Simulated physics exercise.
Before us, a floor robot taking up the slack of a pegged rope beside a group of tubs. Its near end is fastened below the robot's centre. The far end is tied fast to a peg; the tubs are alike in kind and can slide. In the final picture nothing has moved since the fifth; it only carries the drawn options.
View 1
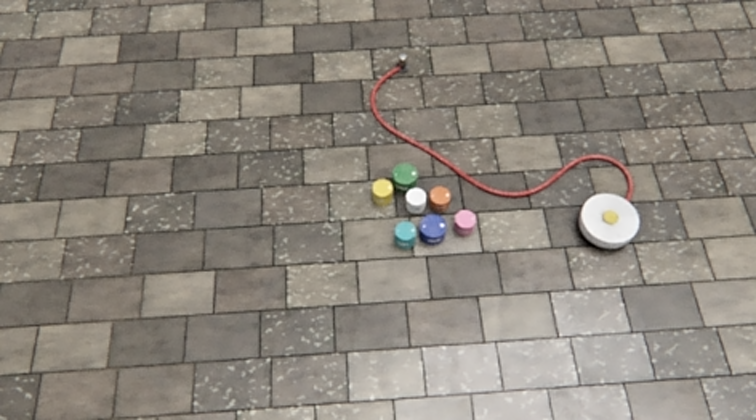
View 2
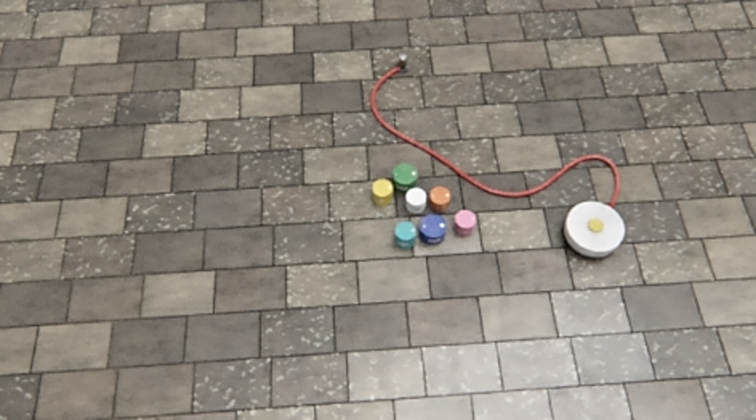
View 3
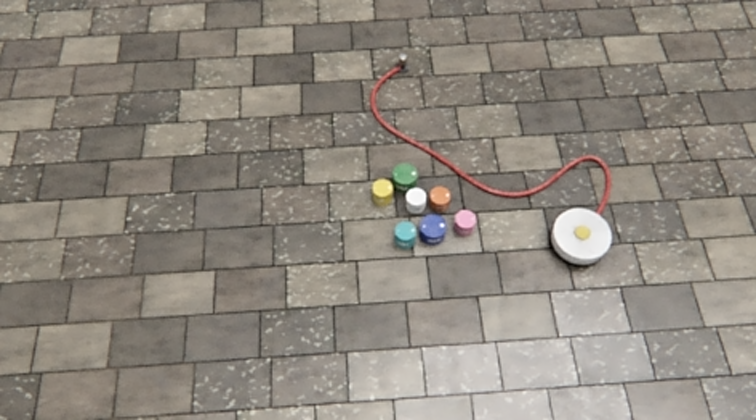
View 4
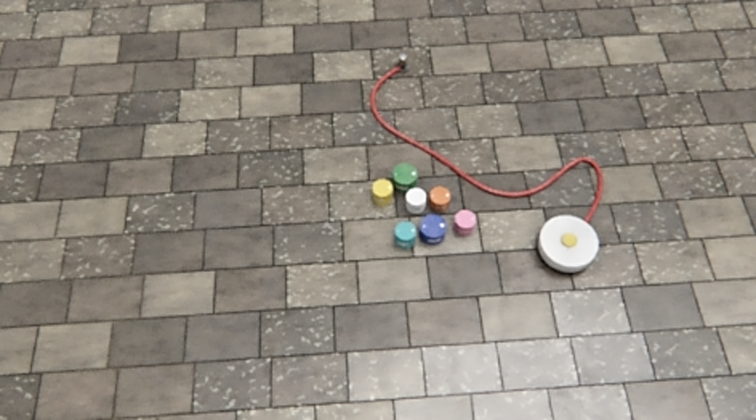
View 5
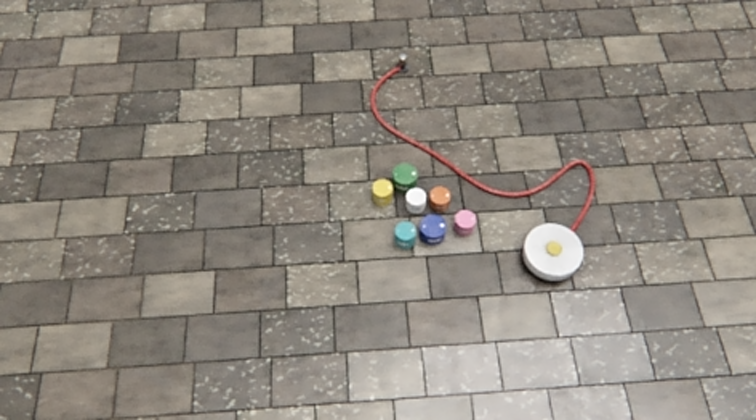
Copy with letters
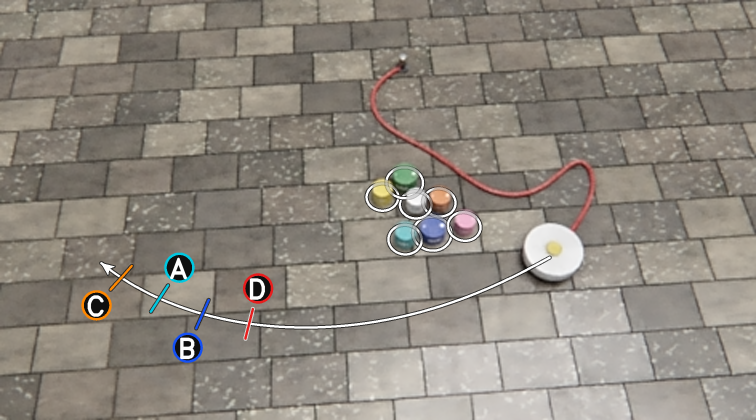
A white disc-shaped floor robot with a yellow centre glides slowly and steadily down and to the left across grey staggered paving, seen from above at a slant by a still camera. Left of it sit seven small tubs, green, yellow, white, orange, turquoise, blue and pink, all motionless. A red rope winds from a small peg above them to the robot, its near end bending more sharply as the robot moves.
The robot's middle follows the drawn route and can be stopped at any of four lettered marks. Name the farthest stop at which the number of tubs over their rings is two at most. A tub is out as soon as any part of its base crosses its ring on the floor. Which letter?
B is the last stop within the limit.
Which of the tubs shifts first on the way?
The pink one.
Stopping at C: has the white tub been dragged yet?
Yes.
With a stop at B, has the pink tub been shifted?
By then, yes.
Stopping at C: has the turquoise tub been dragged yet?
Yes.
On the marked copy, A at (159, 298); B at (203, 314); C at (121, 278); D at (249, 324); the route from (550, 257) via (318, 327) to (101, 263).
Following B. Soon after the start, robot (441, 302).
Later, robot (312, 324).
In the end, robot (200, 310); pink tub (447, 216); one over the rings.
As for the rest, A has five over the rings; C has seven over the rings; D is within the limit but short.
